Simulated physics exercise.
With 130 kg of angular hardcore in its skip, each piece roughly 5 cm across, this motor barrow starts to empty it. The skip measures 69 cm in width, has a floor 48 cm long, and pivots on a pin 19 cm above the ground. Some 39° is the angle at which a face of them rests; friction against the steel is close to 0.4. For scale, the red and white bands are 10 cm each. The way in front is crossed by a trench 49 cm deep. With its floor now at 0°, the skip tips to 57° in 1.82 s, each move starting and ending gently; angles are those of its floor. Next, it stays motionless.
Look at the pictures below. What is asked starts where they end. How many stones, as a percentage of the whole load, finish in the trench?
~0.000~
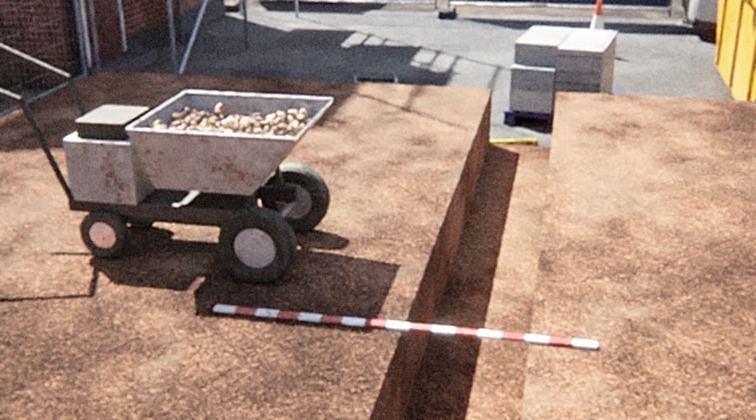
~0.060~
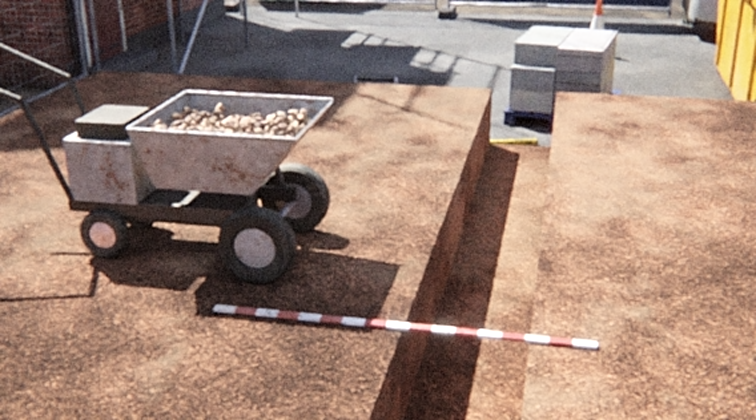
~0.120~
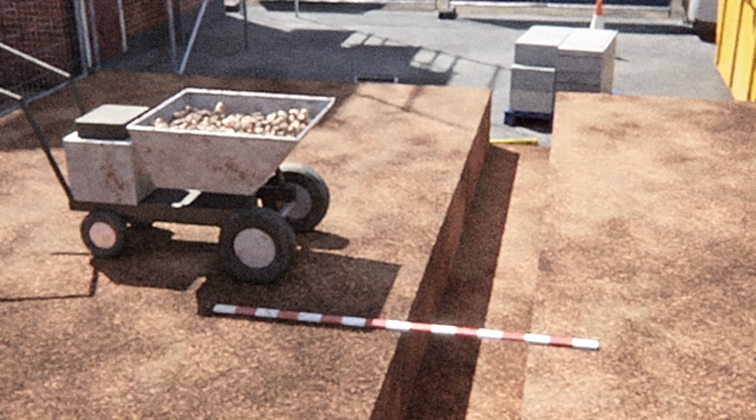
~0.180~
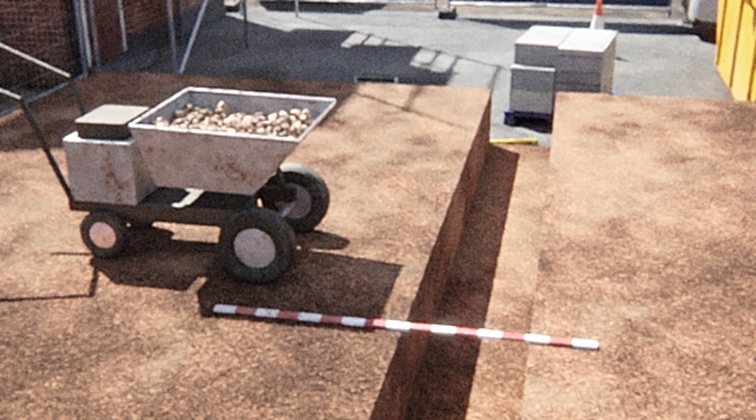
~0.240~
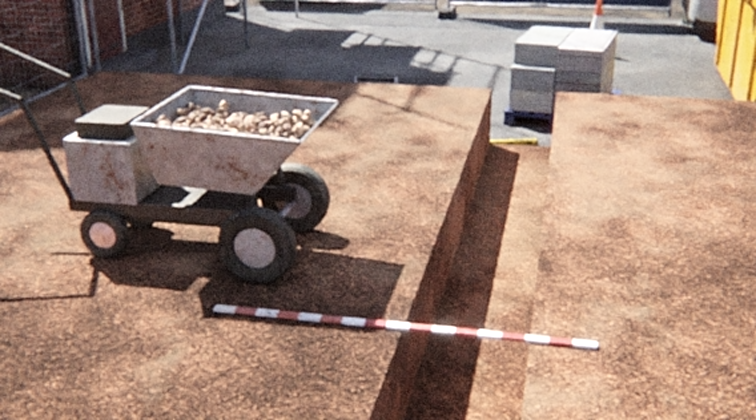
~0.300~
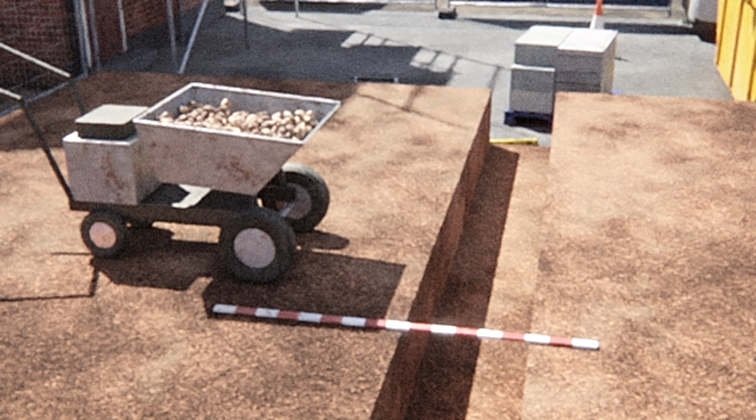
Roughly 7 per cent of the load ends up in the trench.
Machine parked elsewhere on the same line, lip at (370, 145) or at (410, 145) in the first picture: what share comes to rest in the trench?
Around 20% for the first place and 15% for the second.
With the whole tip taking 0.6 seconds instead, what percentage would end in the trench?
It would be near 30 per cent.
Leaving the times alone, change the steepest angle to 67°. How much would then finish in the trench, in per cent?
It would come to about 45 percent.
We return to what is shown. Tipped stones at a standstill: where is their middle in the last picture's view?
Resting centre: About (416, 271).
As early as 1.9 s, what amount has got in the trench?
Some 0 per cent.
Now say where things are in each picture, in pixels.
In the first frame, the skip is at 0°, its lip at (294, 140); the top of the load is at (269, 118).
In the second frame, the skip is at 0°, its lip at (294, 140); the top of the load is at (269, 118); the stones move at 0.0 m/s on average.
In the third frame, the skip is at 1°, its lip at (296, 141); the top of the load is at (270, 118); the stones move at 0.1 m/s on average.
The fourth frame shows lip at (297, 141), floor tilted 2°, highest stones at (241, 116); the stones move at 0.1 m/s on average.
The fifth frame shows lip at (300, 143), floor tilted 3°, highest stones at (234, 114); the stones move at 0.2 m/s on average.
The sixth frame shows lip at (303, 144), floor tilted 4°, highest stones at (211, 111); the stones move at 0.2 m/s on average.
After 1.4 s the floor is at 48°; 100 % in the skip; the foremost stones are at (365, 185).
After 1.9 s the floor is at 57°; 97 % in the skip, 2 % short of the trench; the foremost stones are at (416, 257).
After 2.3 s the floor is at 57°; 92 % in the skip, 5 % short of the trench, 3 % in the trench; the foremost stones are at (470, 350).
After 4.2 s the floor is at 57°; 84 % in the skip, 9 % short of the trench, 7 % in the trench; the foremost stones are at (514, 366).
